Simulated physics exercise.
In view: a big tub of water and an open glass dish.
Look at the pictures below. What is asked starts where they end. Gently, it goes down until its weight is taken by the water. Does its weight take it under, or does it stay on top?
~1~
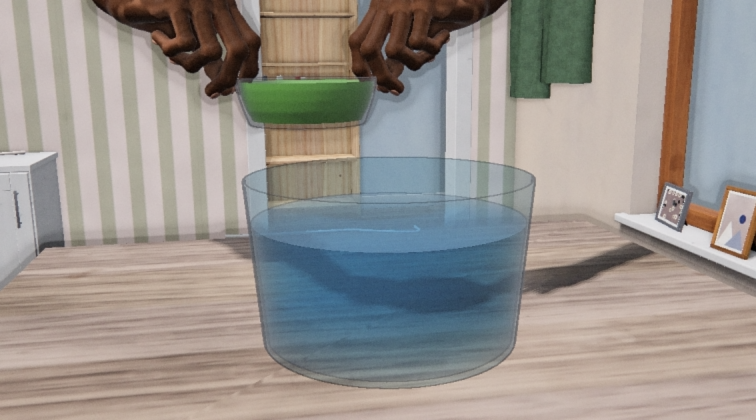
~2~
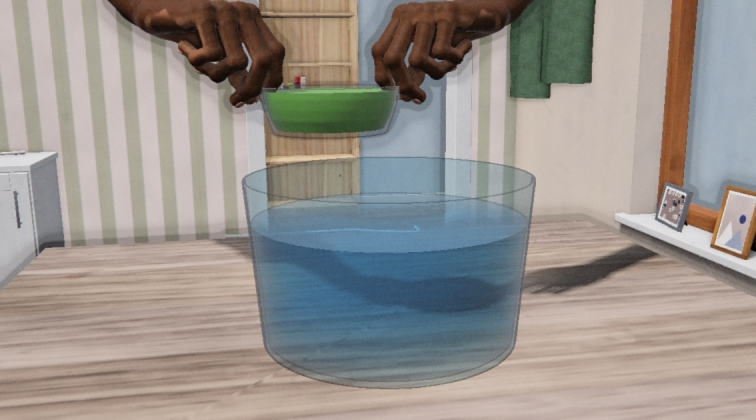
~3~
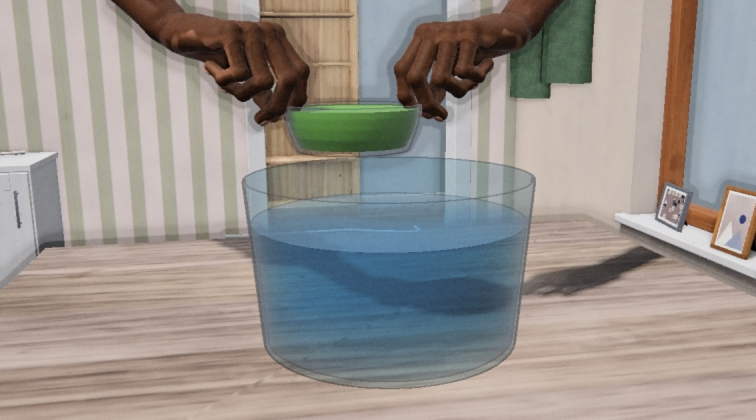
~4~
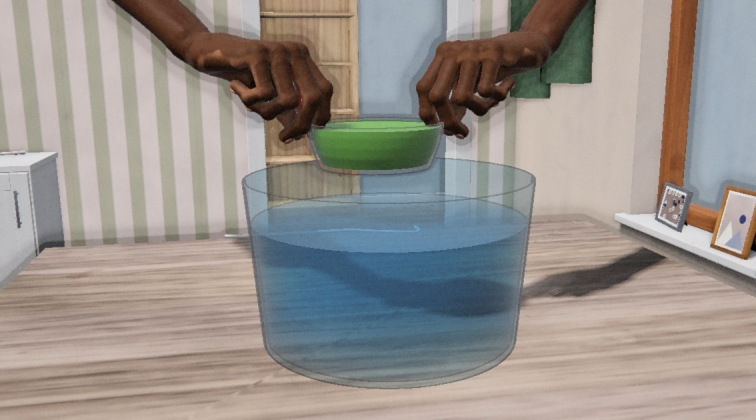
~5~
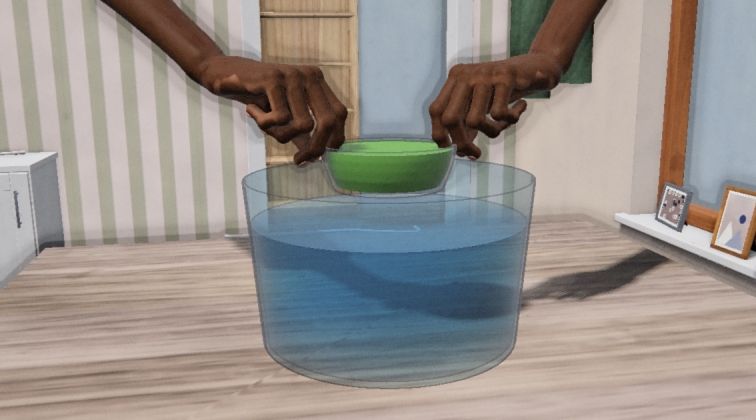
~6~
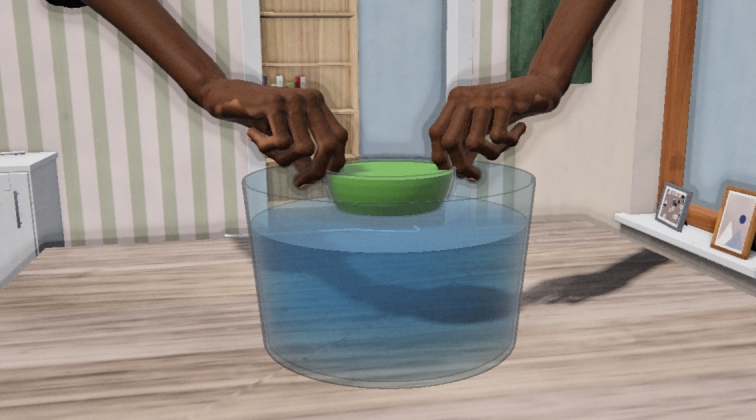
It goes under.
Next, the dish dips into the water.
After that, water pours in over its rim.
Finally, the dish lies on the bottom.
